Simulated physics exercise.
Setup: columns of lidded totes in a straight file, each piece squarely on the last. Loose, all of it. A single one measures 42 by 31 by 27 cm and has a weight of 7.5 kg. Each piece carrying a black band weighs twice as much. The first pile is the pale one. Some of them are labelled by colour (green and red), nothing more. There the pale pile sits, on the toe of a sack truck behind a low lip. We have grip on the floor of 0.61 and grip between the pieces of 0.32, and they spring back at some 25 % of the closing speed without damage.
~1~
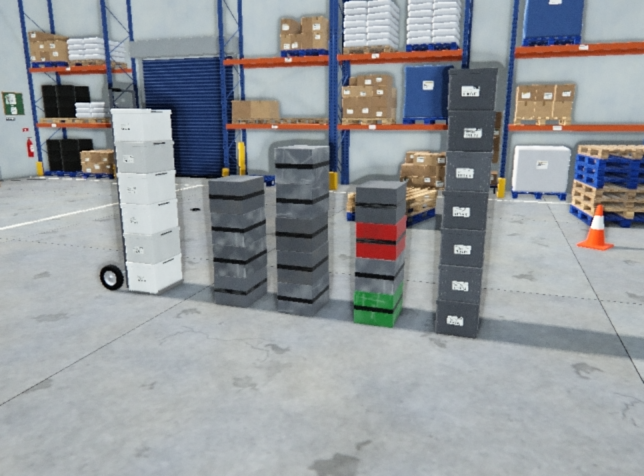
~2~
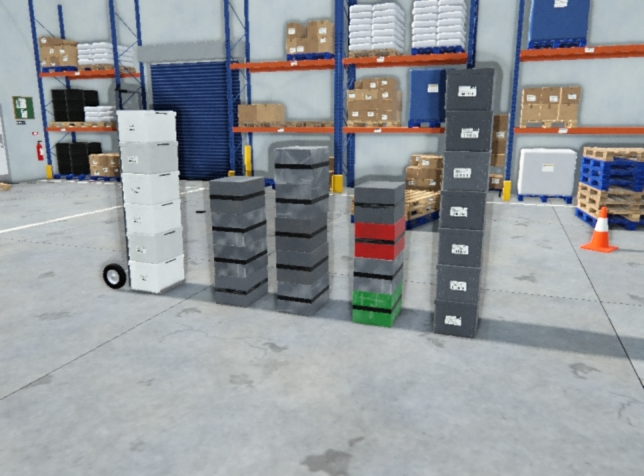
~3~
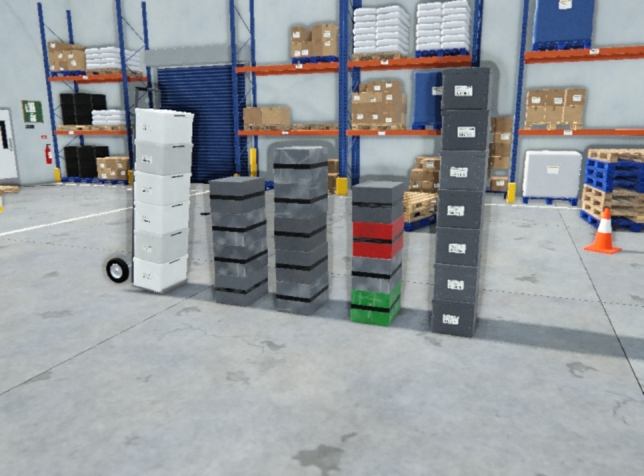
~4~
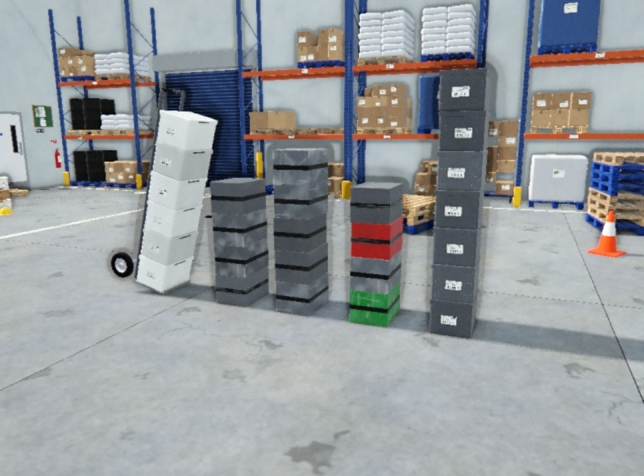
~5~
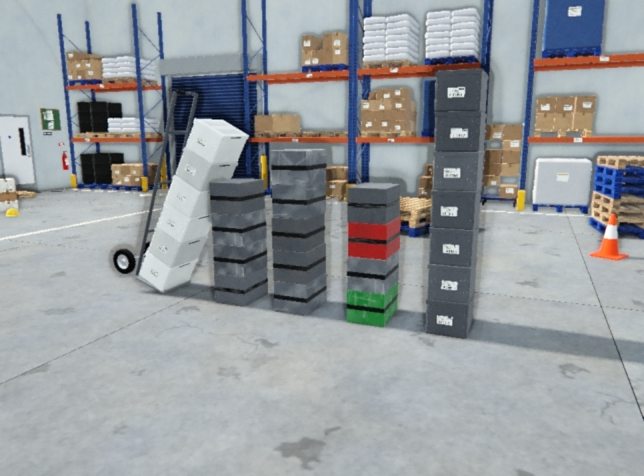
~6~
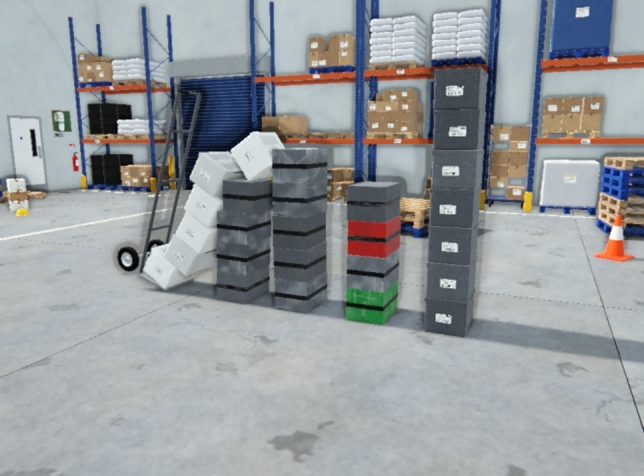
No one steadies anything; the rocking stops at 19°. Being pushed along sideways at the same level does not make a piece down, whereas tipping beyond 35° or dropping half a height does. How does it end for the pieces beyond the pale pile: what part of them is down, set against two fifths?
Less than two fifths are down.
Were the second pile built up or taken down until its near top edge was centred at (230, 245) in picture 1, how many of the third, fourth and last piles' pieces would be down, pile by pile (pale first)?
Result: Third pile 1, fourth pile 0, last pile 0.
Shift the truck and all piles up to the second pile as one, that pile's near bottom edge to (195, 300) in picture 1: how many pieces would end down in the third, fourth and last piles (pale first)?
Pile by pile, third 5, fourth 4, last 7.
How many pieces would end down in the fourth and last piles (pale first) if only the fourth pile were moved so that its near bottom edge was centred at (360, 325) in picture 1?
Result - fourth pile: 0; last pile: 0.
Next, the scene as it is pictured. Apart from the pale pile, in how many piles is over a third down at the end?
In total, 0.
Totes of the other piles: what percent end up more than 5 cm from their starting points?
Share: 20 in a hundred.
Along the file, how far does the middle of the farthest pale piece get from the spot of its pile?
130 cm.
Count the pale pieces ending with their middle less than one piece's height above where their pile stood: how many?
Count: 2.
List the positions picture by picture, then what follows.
In the first picture (pixels give the middle of a visible side; the camera moves round a little), truck frame 0° forward; green tote (373, 309); red tote (376, 242); none of the others has stirred.
In the second picture, truck frame 1° forward; red tote (374, 241).
In the third picture, truck frame 7° forward, top of the pale pile leaning 7°; red tote (372, 241); none of the others has stirred.
In the fourth picture, truck frame (157, 131) 15° forward, top of the pale pile leaning 15°; red tote (370, 241); none of the others has stirred.
In the fifth picture, truck frame (167, 132) 19° forward, top of the pale pile leaning 28°; red tote (367, 241); none of the others has stirred.
In the sixth picture, truck frame (170, 131) 19° forward, top of the pale pile leaning 56°; red tote (366, 239); green tote (364, 307); movement in 2 of them.
Then, 0.16 s past the last view, 5 of the pale pile down; none of the 20 other totes down, 5 disturbed.
Then, 0.44 s past the last view, 6 of the pale pile down; none of the 20 other totes down, 5 disturbed.
In the end, 6 of the pale pile down; none of the 20 other totes down, 6 disturbed; red tote unmoved; green tote unmoved. That is 0 per cent. From the last view, middles, red tote near (375, 235), green tote near (373, 299).
